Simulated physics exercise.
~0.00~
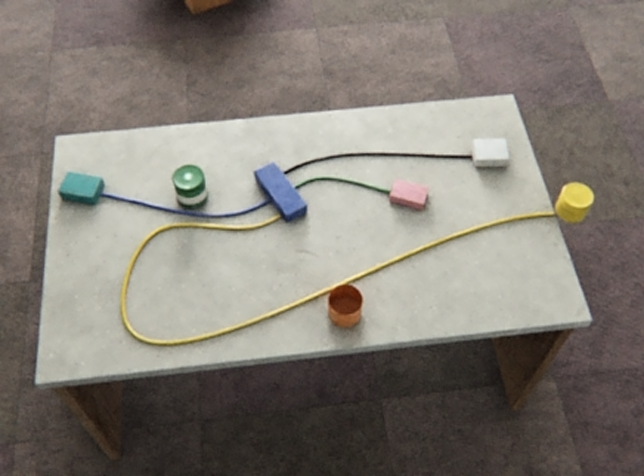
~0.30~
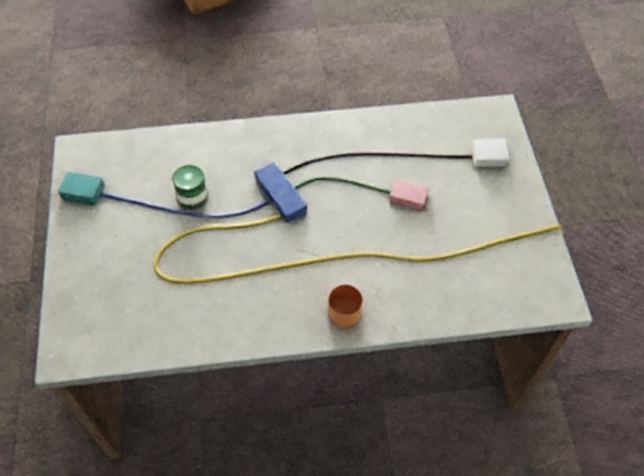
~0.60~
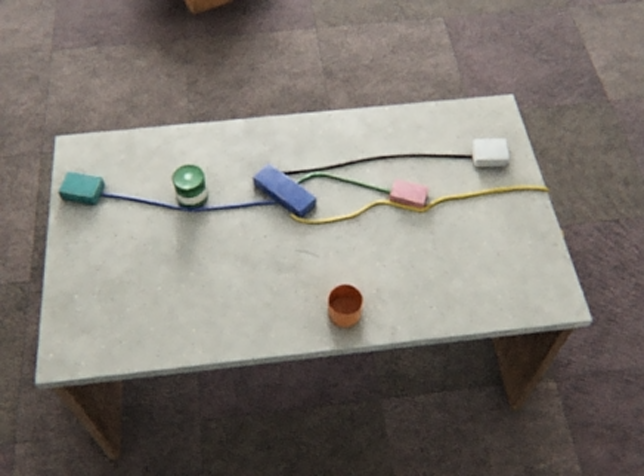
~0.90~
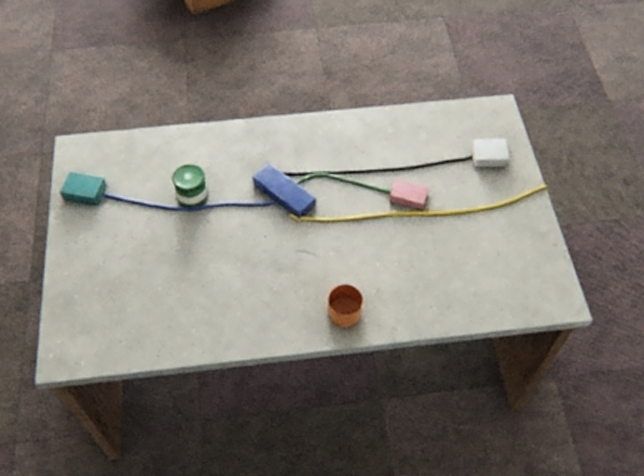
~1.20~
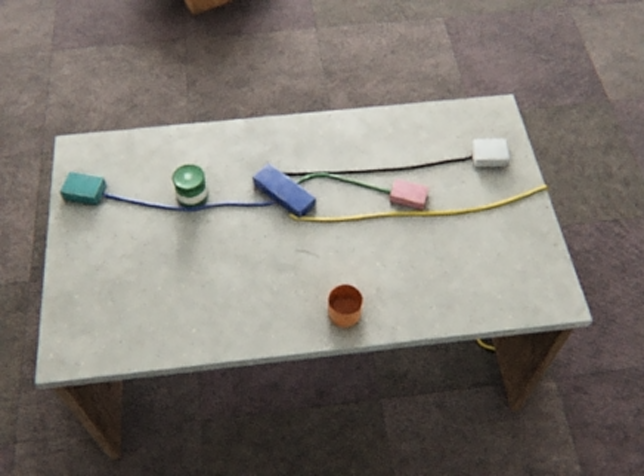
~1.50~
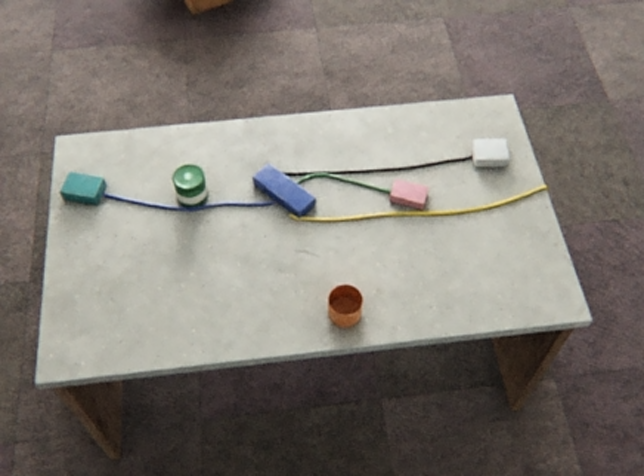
On a pale table, a yellow speaker drops off the right edge, pulling its cable taut.
